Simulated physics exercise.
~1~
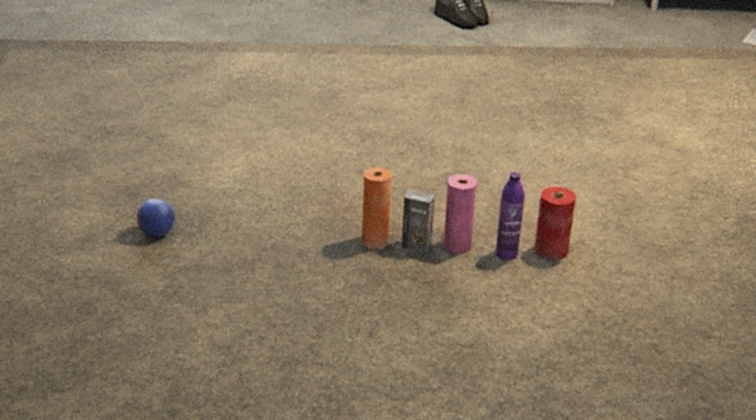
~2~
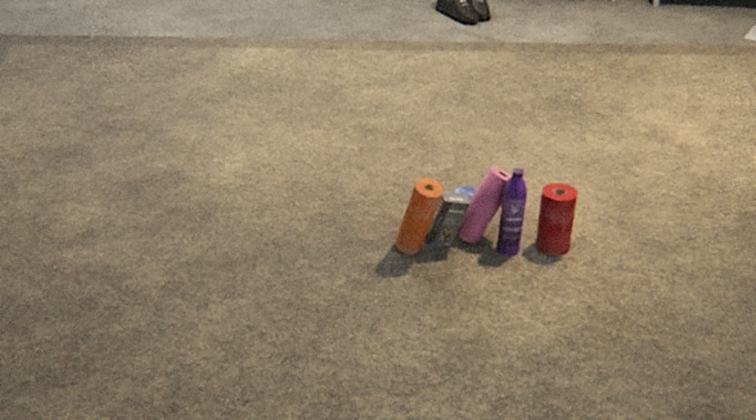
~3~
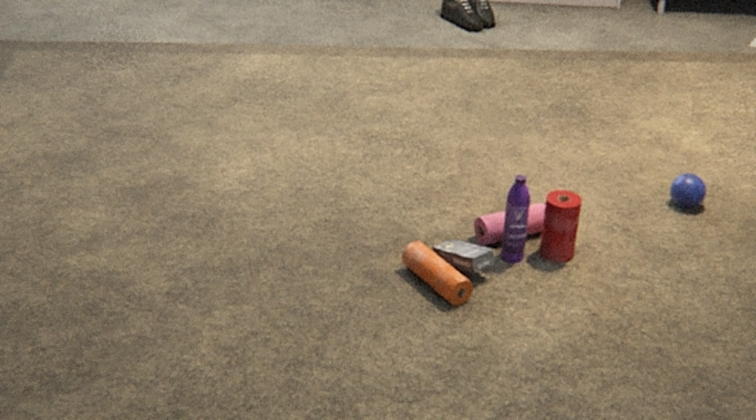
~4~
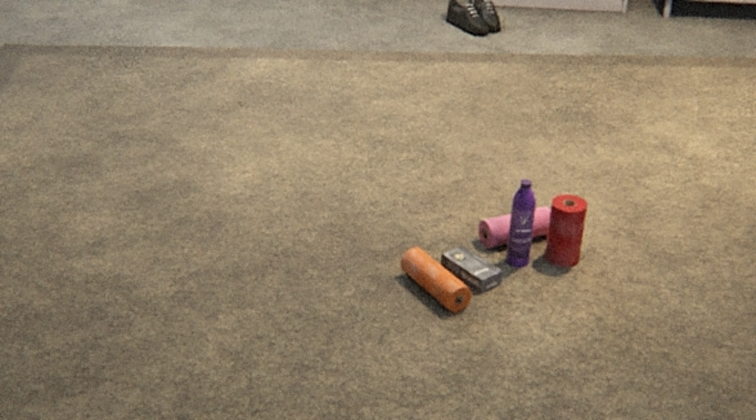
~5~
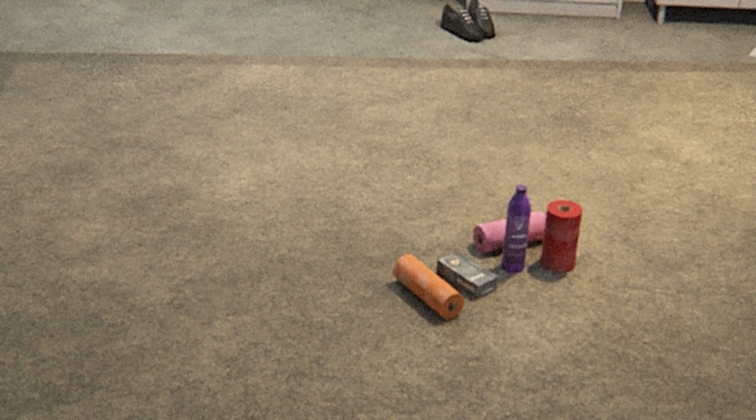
To begin with, a blue ball sits to the left of a short row of upright objects on a carpeted floor, with an orange roll, a grey carton, a pink roll, a purple bottle and a red roll in line. The ball moves right to the group, and the orange roll, carton and pink roll tip to the right. Those three topple onto the floor while the ball appears beyond the row on the right. It then goes out of view. Finally, the three fallen pieces lie still, with the purple bottle and red roll still standing beside them.
